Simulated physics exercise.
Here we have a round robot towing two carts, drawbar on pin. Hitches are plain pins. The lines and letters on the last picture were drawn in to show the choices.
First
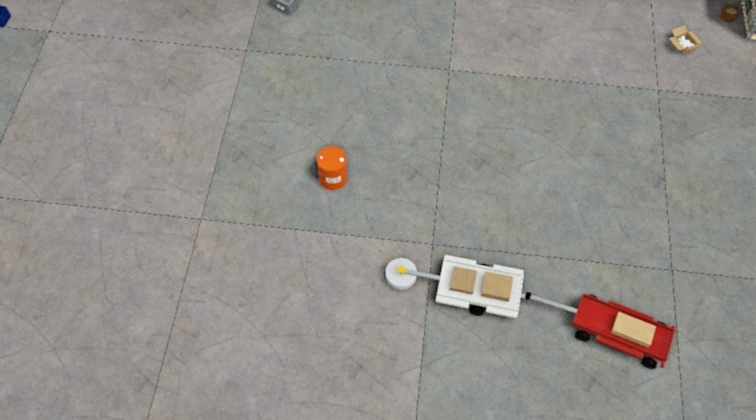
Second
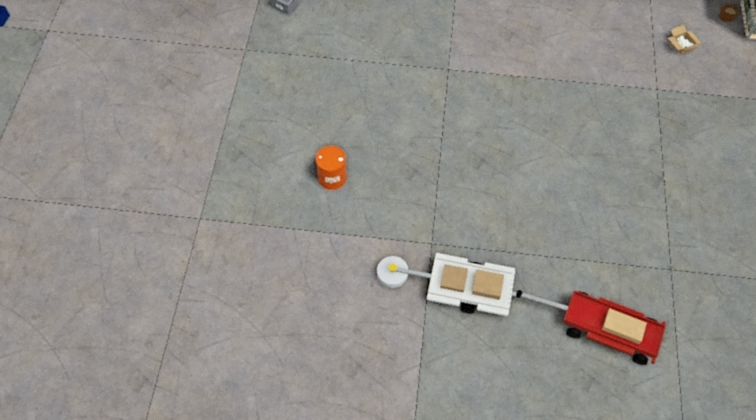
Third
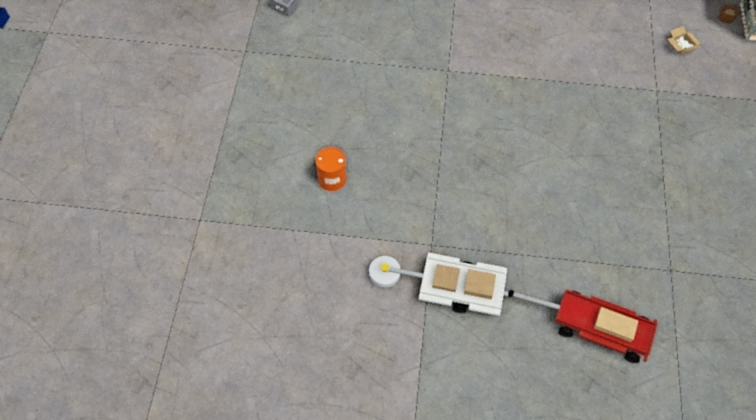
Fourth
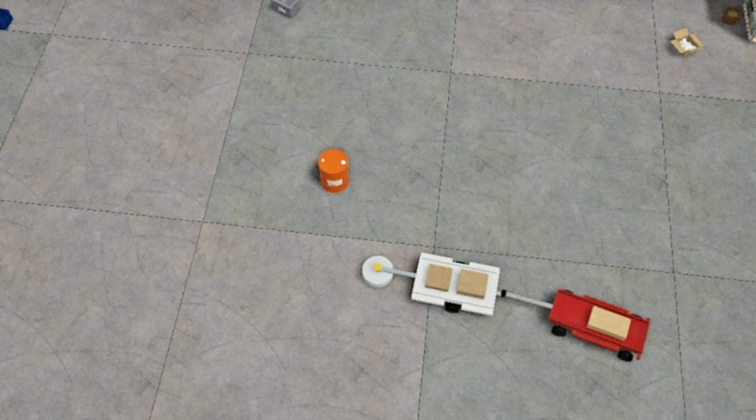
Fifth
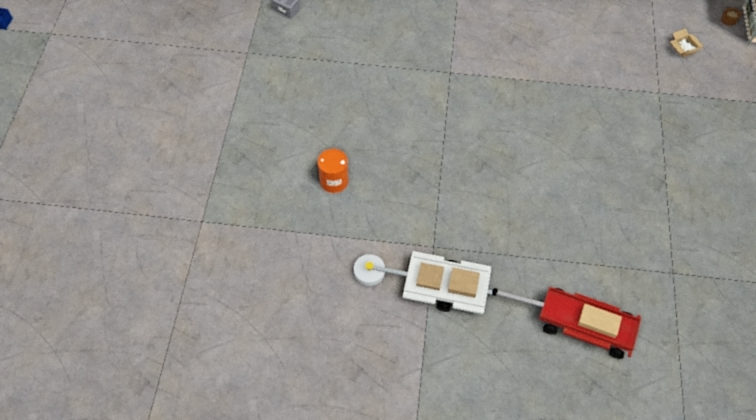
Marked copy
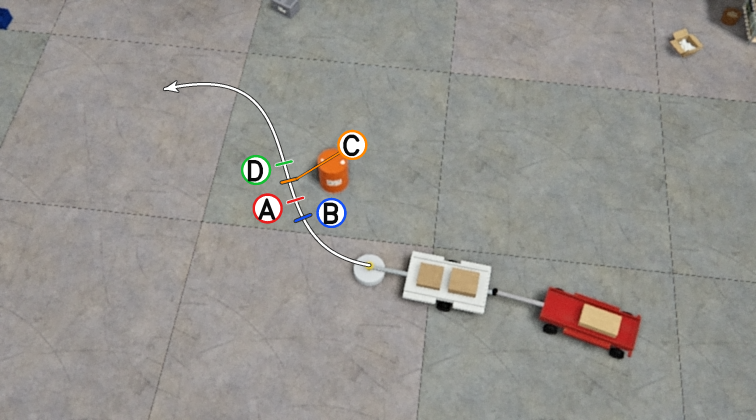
A red cart and a white cart roll slowly left behind a small round robot.
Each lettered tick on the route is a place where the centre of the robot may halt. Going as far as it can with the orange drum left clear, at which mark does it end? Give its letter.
Mark C.
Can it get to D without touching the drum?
No.
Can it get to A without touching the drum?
Yes.
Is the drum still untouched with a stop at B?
Yes.
On the marked copy, A at (295, 200); B at (303, 218); C at (289, 181); D at (284, 163); the route from (369, 265) via (279, 146) to (165, 89).
Taking C. A third of the way, robot (327, 251), last cart (541, 306).
Two thirds of the way, robot (302, 218), last cart (496, 296).
When it is over, robot (290, 185), last cart (457, 287); nothing has been touched.
As for the rest, A is safe but short; B is safe but short; D is too far, the drum has been hit.
